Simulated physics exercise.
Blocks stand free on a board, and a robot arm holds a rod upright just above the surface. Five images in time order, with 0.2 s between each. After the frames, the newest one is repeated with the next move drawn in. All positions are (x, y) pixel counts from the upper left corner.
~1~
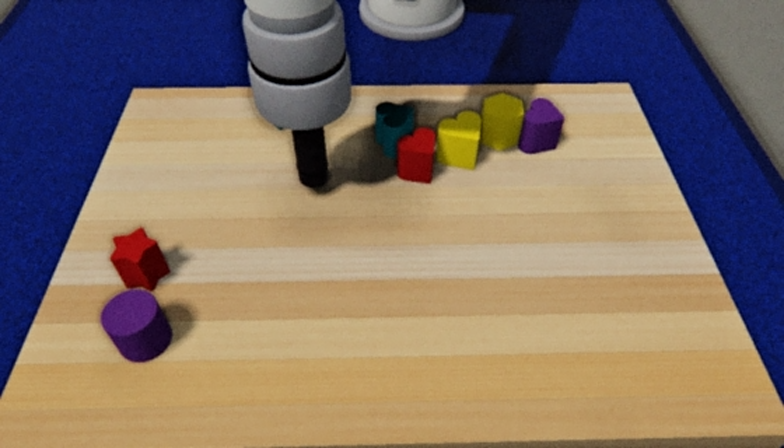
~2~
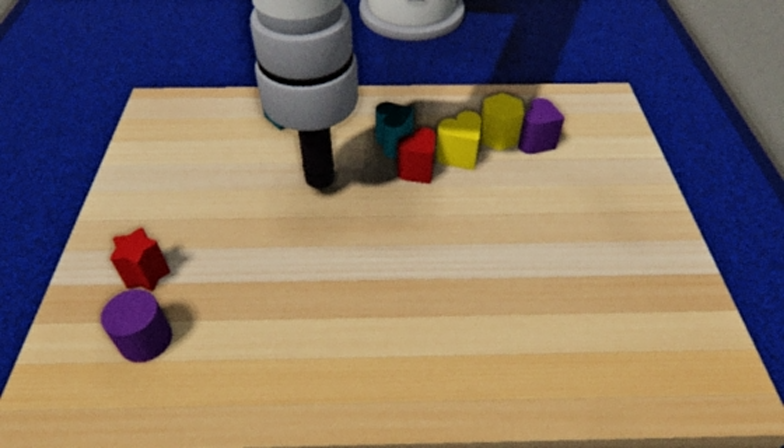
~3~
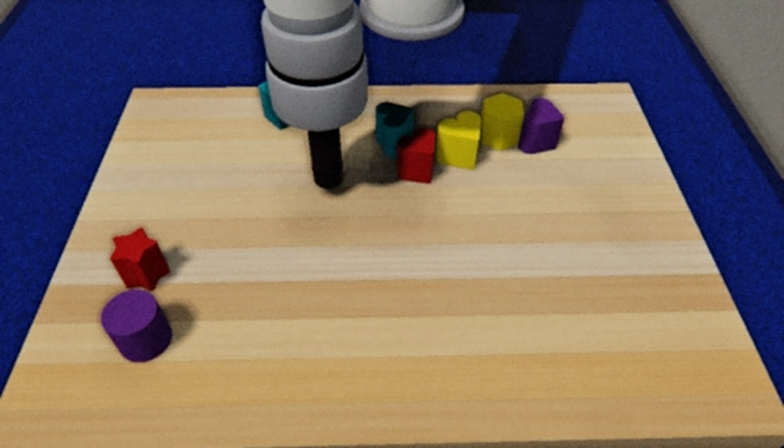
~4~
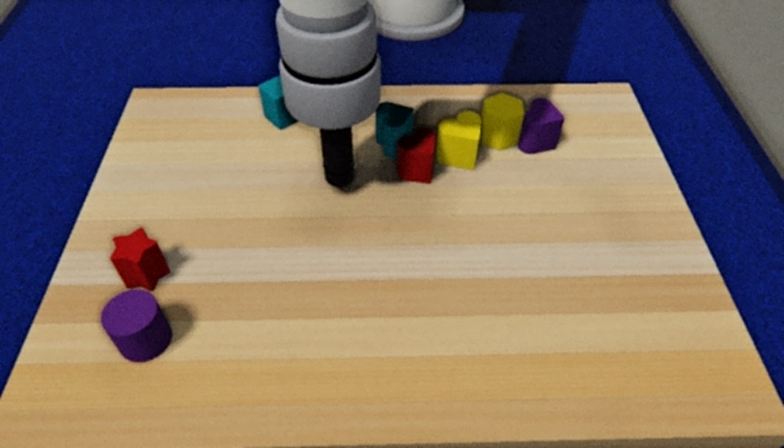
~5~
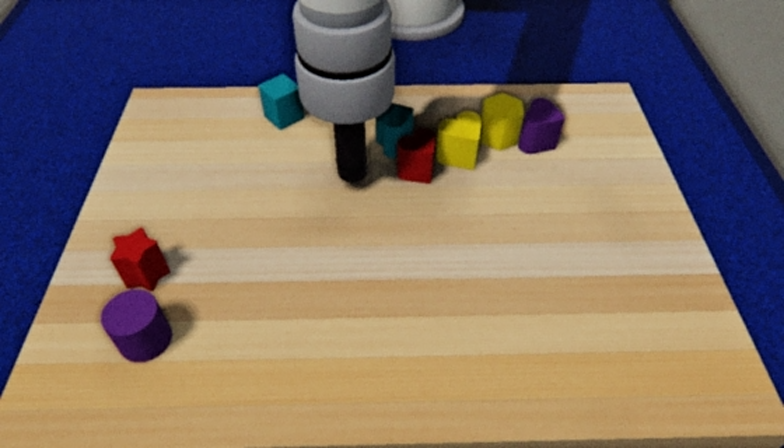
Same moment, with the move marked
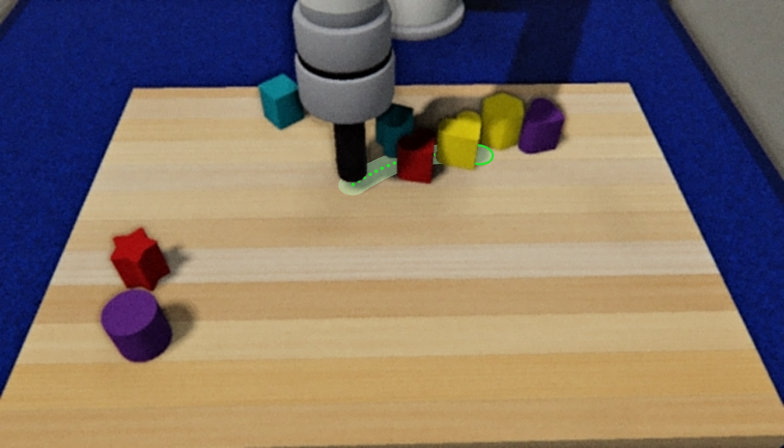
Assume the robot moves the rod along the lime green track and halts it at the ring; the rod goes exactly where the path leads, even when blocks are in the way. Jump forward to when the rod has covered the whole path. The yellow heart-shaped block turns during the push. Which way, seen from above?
The sense of turning is anti-clockwise.
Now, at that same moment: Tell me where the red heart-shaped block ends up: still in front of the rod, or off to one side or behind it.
By the time the path ends, the red heart-shaped block has slid off to the side or behind.
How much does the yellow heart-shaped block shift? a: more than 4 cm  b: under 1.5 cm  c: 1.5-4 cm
a
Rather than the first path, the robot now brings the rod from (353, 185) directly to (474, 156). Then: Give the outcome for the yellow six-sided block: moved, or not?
My prediction: It moves.
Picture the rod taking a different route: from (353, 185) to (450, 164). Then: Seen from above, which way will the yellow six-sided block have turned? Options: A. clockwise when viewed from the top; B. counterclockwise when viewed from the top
Correct choice: A.
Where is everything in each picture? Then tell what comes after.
In the first frame, tip of the rod (314, 179), middles of tops, turquoise heart-shaped block (394, 113), red heart-shaped block (419, 141), yellow heart-shaped block (463, 125), yellow six-sided block (504, 106).
In the second frame, rod (320, 179), nothing pushed.
In the third frame, rod (329, 179), nothing pushed.
In the fourth frame, rod (340, 178), nothing pushed.
In the fifth frame, rod (352, 173), turquoise heart-shaped block (394, 113), red heart-shaped block (419, 141), yellow heart-shaped block (463, 125), yellow six-sided block (504, 106).
The line goes from (353, 185) over (391, 165) and (433, 155) to (479, 155).
What follows on the original path. One third of the way, rod (391, 153); turquoise heart-shaped block (396, 110); red heart-shaped block (424, 141).
Two thirds of the way, rod (435, 143); turquoise heart-shaped block (403, 105), turned 50° anticlockwise; red heart-shaped block (434, 144), turned 25° clockwise; yellow heart-shaped block (476, 125).
At the end, rod (480, 143); turquoise heart-shaped block (403, 105), turned 50° anticlockwise; red heart-shaped block (434, 144), turned 25° clockwise; yellow heart-shaped block (511, 133), turned 25° anticlockwise; yellow six-sided block (508, 104).
